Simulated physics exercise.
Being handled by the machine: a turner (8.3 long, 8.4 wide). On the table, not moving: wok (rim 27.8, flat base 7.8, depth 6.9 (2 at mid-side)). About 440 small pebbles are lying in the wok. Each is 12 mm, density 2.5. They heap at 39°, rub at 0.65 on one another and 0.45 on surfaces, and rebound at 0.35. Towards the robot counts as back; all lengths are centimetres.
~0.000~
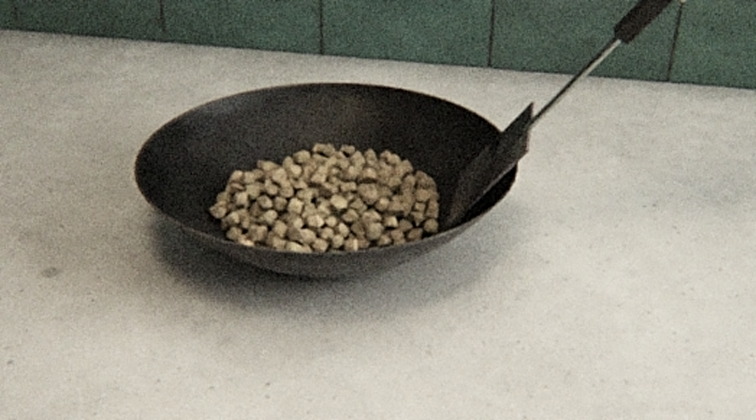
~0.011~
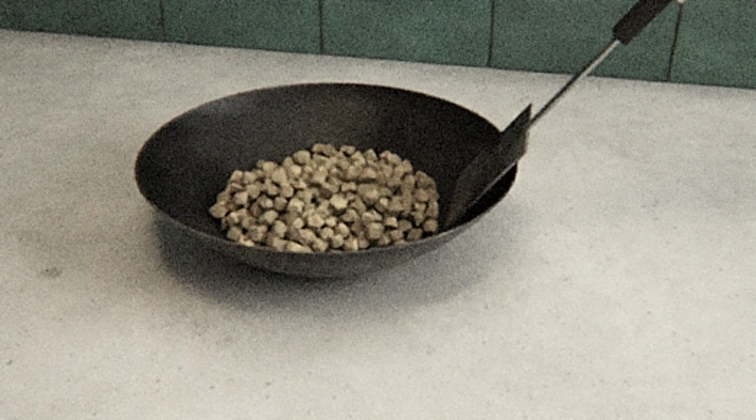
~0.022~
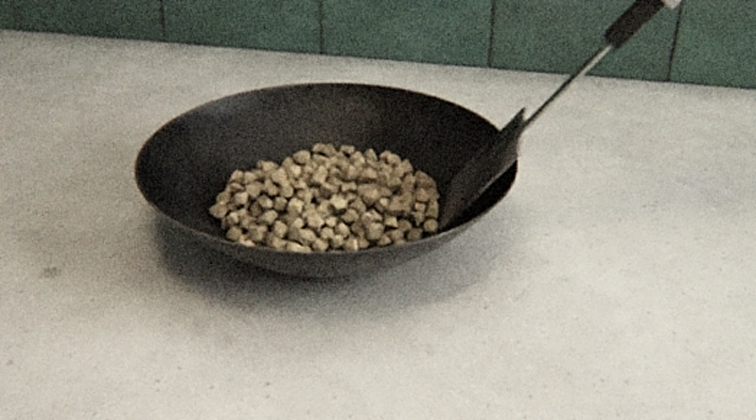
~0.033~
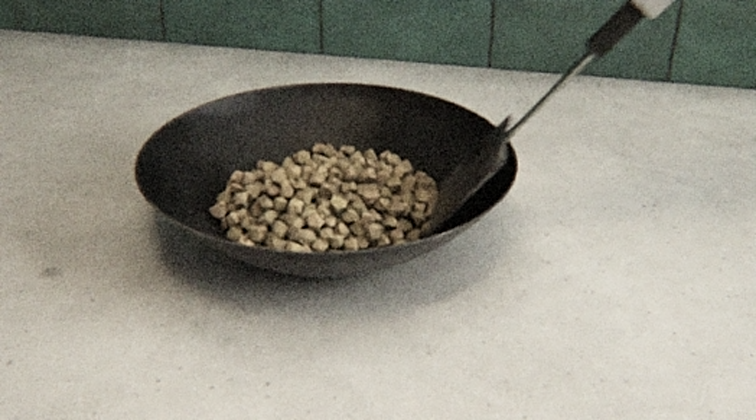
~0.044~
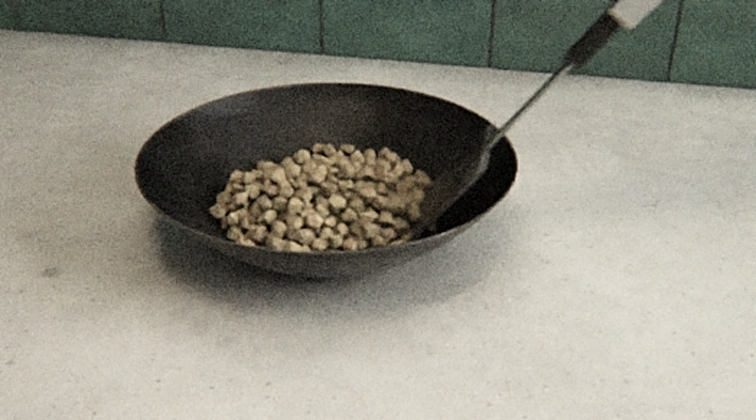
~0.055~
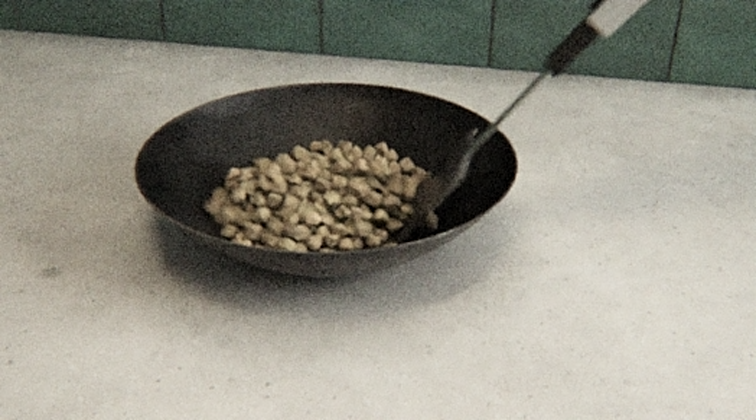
On a pale countertop by green tiles, a dark turner sliding left inside a black wok, nudging a heap of small pebbles.
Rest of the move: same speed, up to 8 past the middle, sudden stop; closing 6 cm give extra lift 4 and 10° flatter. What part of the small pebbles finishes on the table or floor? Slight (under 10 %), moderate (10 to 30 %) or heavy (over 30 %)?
Heavy.
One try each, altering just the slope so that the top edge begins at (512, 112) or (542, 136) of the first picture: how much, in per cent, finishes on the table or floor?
Some 45 and 45 per cent.
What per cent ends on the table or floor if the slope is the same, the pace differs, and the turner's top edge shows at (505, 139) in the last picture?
I'd say around 20 per cent.
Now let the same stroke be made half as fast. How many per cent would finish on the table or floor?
It would be near 25 per cent.
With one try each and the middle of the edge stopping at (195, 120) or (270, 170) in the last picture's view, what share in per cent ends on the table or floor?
Try 1: Approx. 60 %; try 2: Approx. 15 %.
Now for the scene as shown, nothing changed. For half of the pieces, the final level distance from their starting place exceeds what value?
Distance: Near 10 cm.
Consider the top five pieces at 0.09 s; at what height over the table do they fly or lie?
I'd say close to 7 cm on average.
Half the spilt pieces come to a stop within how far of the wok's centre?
That distance comes to about 36 cm.
After 0.09 s, sloping 53°, highest piece 7 above the table; 443 in the wok.
After 0.13 s, sloping 51°, highest piece 12 above the table; 442 in the wok, 1 on the blade or in flight.
After 0.35 s, sloping 43°, highest piece 32 above the table; 251 in the wok, 46 on the table or floor, 146 on the blade or in flight.
After 1.40 s, sloping 43°, highest piece 8 above the table; 250 in the wok, 193 on the table or floor.
In the end, 250 in the wok, 193 on the table or floor. That is 44 % on the table or floor.
